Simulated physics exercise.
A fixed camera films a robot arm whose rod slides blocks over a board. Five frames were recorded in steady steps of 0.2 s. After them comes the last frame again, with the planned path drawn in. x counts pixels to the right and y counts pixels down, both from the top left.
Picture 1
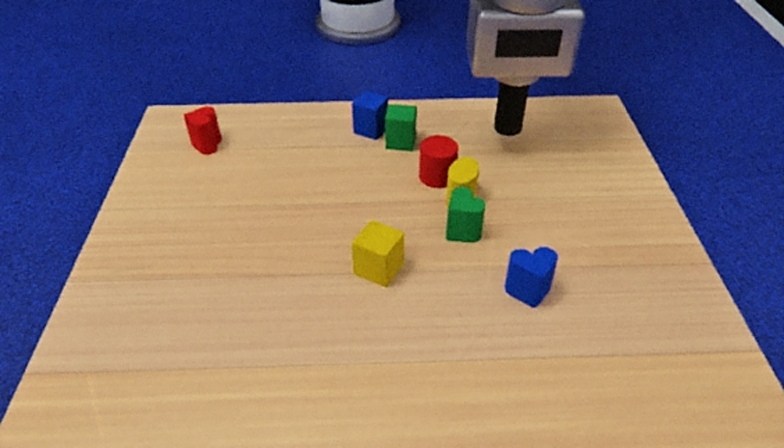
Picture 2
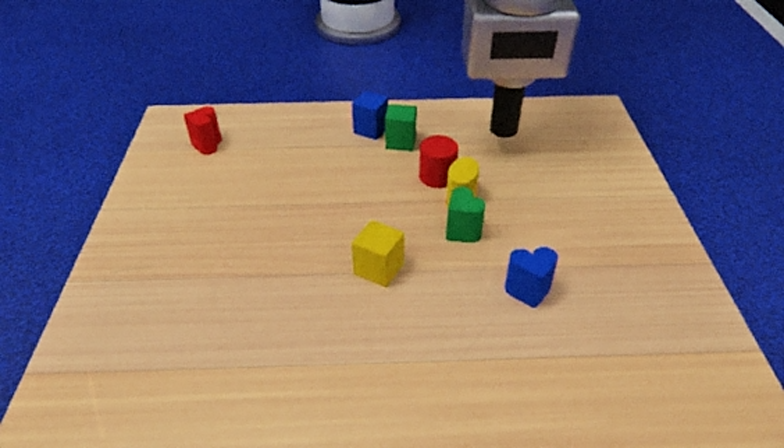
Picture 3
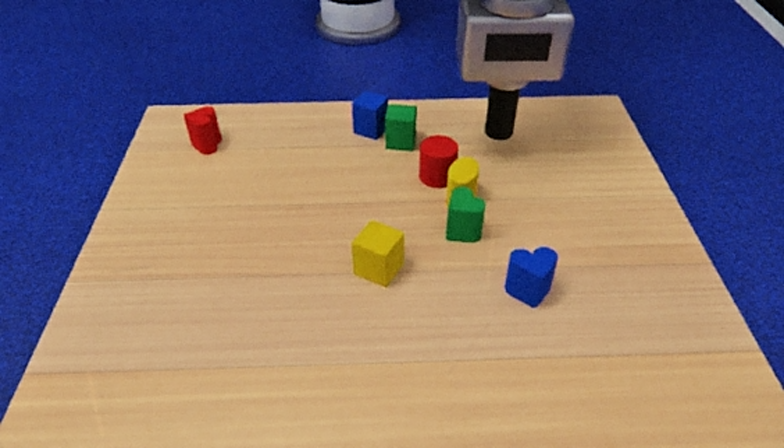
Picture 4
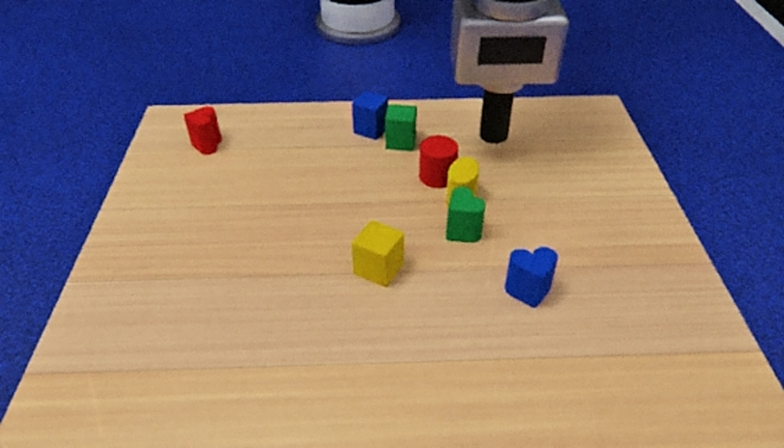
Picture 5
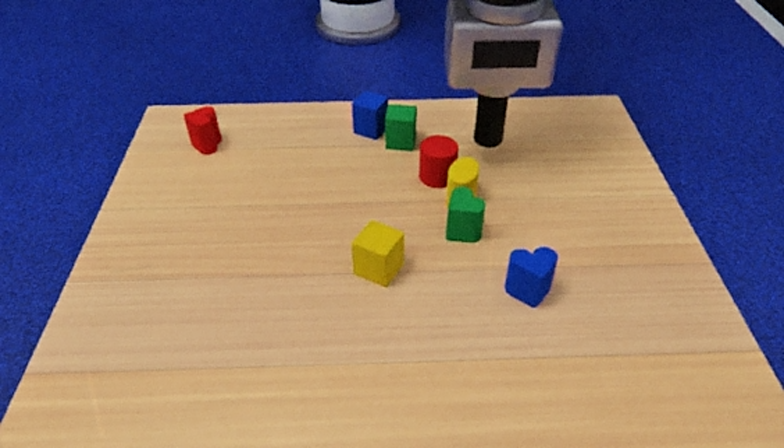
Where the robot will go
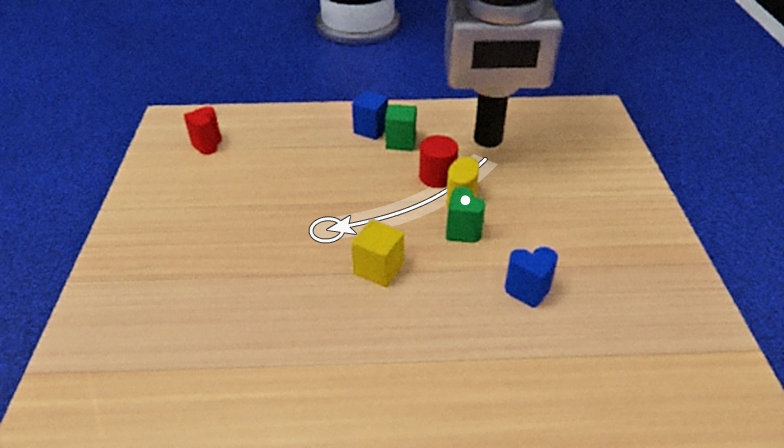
A pale wooden board lies on a blue surface, seen from above and in front by a camera that stays still. A red block sits at far left, blue and green cubes at the back, a red cylinder, yellow block and green heart-shaped block near the centre, with a yellow cube and blue heart nearer. A robotic arm's black rod moves slightly left and forward, touching no blocks, which stay still.
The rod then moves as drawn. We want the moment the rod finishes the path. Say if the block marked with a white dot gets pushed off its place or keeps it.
It gets displaced.
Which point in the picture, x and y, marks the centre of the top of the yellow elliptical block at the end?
I think it will end close to (438, 196).
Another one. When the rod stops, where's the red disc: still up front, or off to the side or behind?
It will get left beside or behind the rod.
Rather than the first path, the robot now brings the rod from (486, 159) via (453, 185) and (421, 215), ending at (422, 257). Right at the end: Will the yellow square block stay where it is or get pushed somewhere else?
That one stays where it is.
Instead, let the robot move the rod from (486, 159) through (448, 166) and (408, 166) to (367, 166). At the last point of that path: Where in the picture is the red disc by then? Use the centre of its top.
Final place: (399, 156).
Drawn move, from (486, 159) through (448, 190) and (394, 214) to (327, 230); the dot is on the green heart-shaped block.
On the path given first. One third of the way, rod (448, 171); red disc (416, 152); yellow elliptical block (453, 183), turned 20° anticlockwise; green heart-shaped block (467, 211), turned 15° anticlockwise.
Two thirds of the way, rod (393, 195); red disc (397, 156); yellow elliptical block (438, 196), turned 75° anticlockwise; green heart-shaped block (472, 219), turned 15° anticlockwise.
At the end, rod (325, 210); yellow square block still; red disc (397, 156); yellow elliptical block (438, 196), turned 75° anticlockwise; green heart-shaped block (472, 219), turned 15° anticlockwise.
